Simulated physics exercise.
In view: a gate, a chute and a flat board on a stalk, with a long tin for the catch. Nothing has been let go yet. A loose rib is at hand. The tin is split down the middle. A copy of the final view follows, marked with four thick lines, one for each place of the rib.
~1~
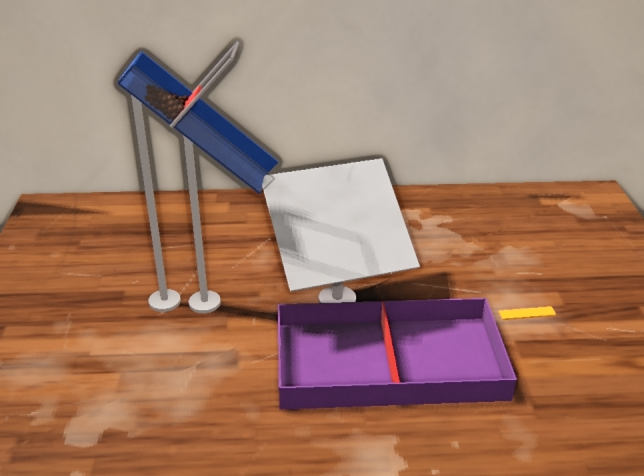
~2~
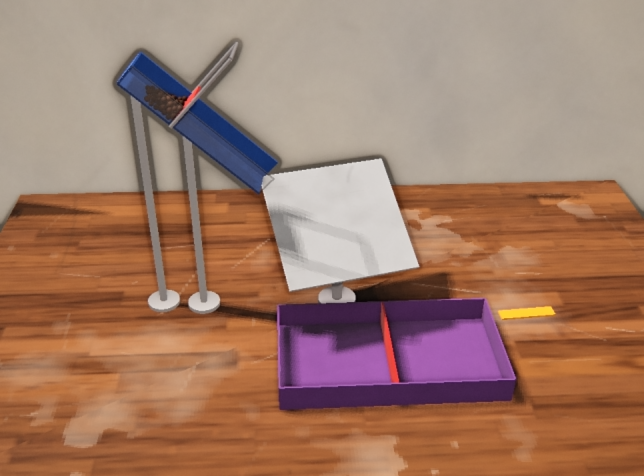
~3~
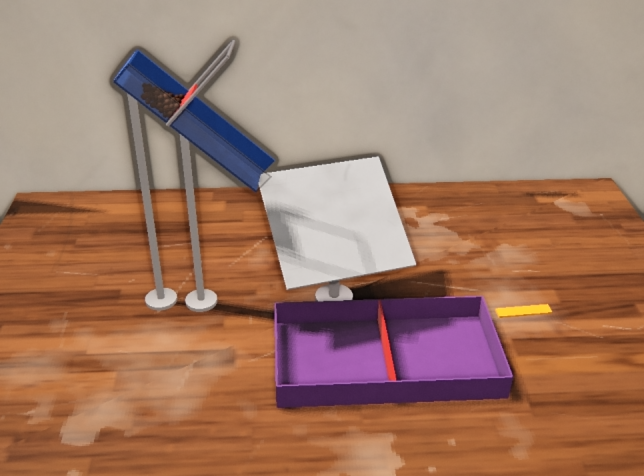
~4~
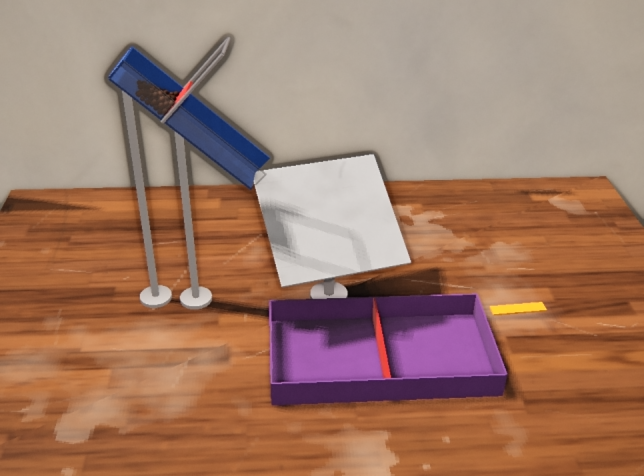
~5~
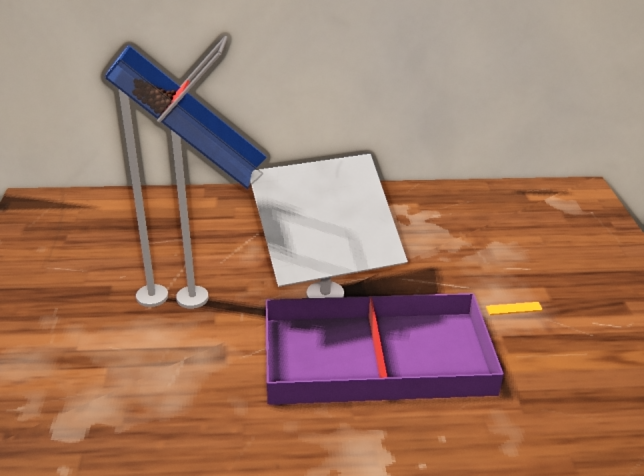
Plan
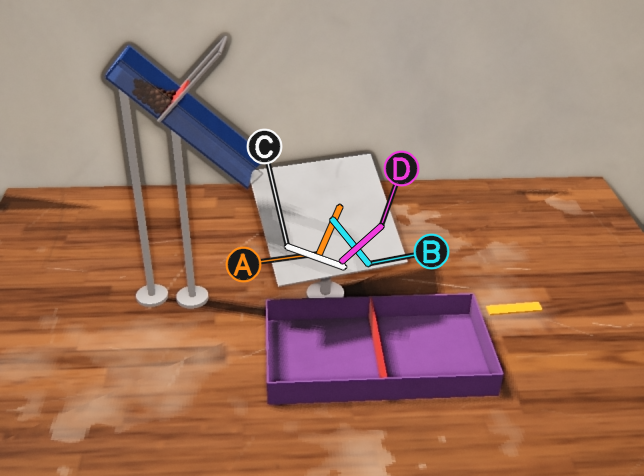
A blue chute on two thin legs held a small dark heap behind a closed gate, above a tilted white board and a divided purple tin; nothing moved except the view, which shifted slightly.
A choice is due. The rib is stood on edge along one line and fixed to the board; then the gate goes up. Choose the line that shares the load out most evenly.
Take B.
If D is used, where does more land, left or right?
More lands on the left.
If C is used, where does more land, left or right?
More lands on the right.
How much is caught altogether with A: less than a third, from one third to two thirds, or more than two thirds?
Line A gives more than two thirds.
On the marked copy, line A from (339, 207) to (319, 253); line B from (332, 219) to (368, 263); line C from (287, 246) to (343, 266); line D from (380, 226) to (342, 260).
With A, of what is caught, nearly all in the left half, a stray few in the right.
With B, of what is caught, about half in the left half, about half in the right.
With C, of what is caught, a small part in the left half, most in the right.
With D, of what is caught, nearly all in the left half, a small part in the right.
